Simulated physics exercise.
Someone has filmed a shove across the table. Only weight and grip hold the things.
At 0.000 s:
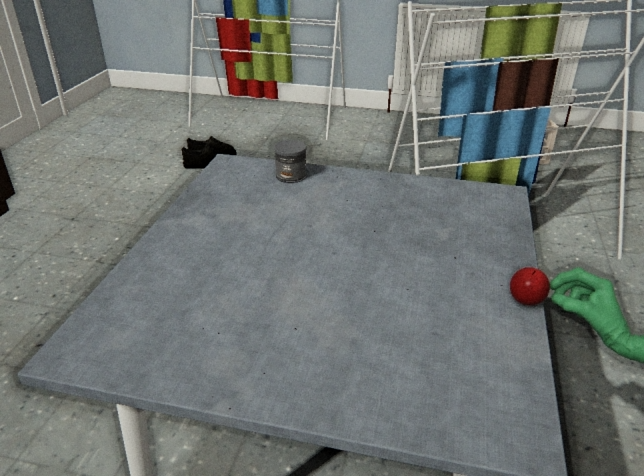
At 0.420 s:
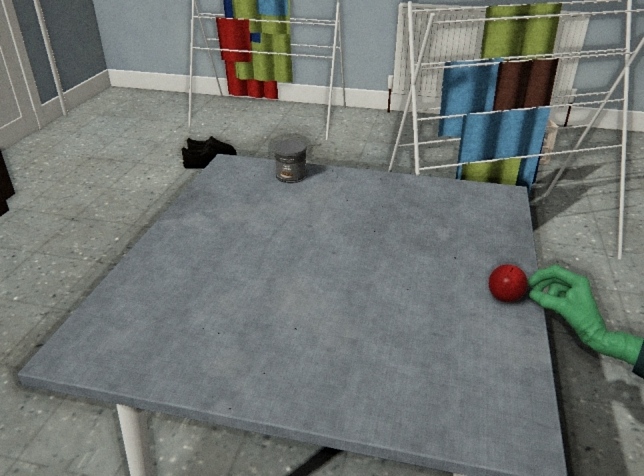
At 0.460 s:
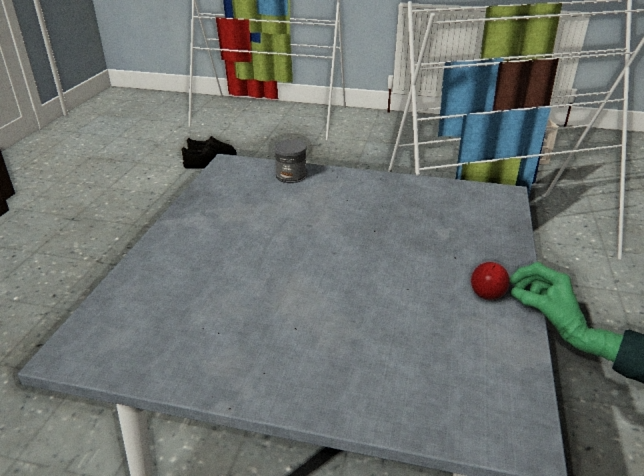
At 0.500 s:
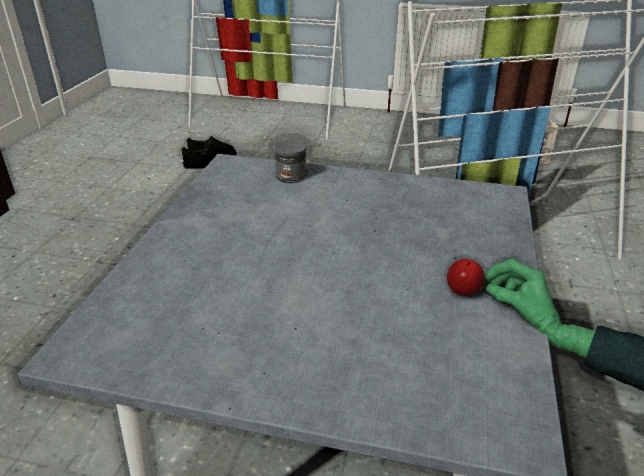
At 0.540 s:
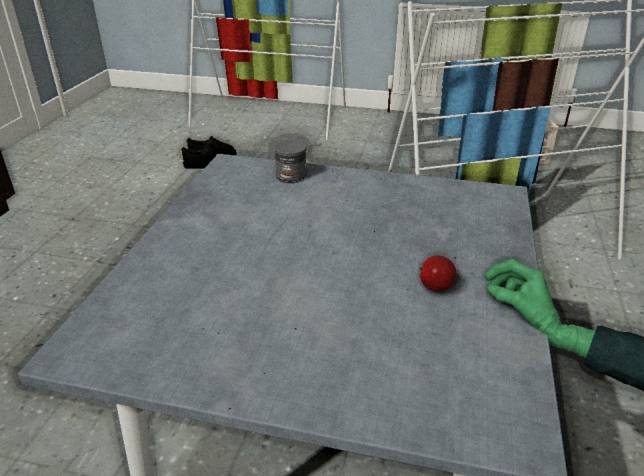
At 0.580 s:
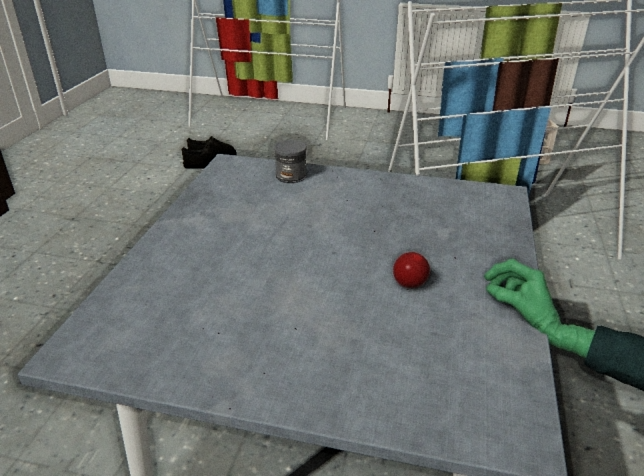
On a gray table in a room with drying racks, a green hand pushed a red apple leftward from the right edge, then stayed still while the apple kept moving left without it.
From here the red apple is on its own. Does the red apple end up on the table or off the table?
The red apple drops to the floor.
By 0.88 s, red apple moved well along near (237, 246).
By 1.28 s, red apple now off the table.
By 1.58 s, things are still on the move.
When it is over (1.9 s), off the table, red apple.
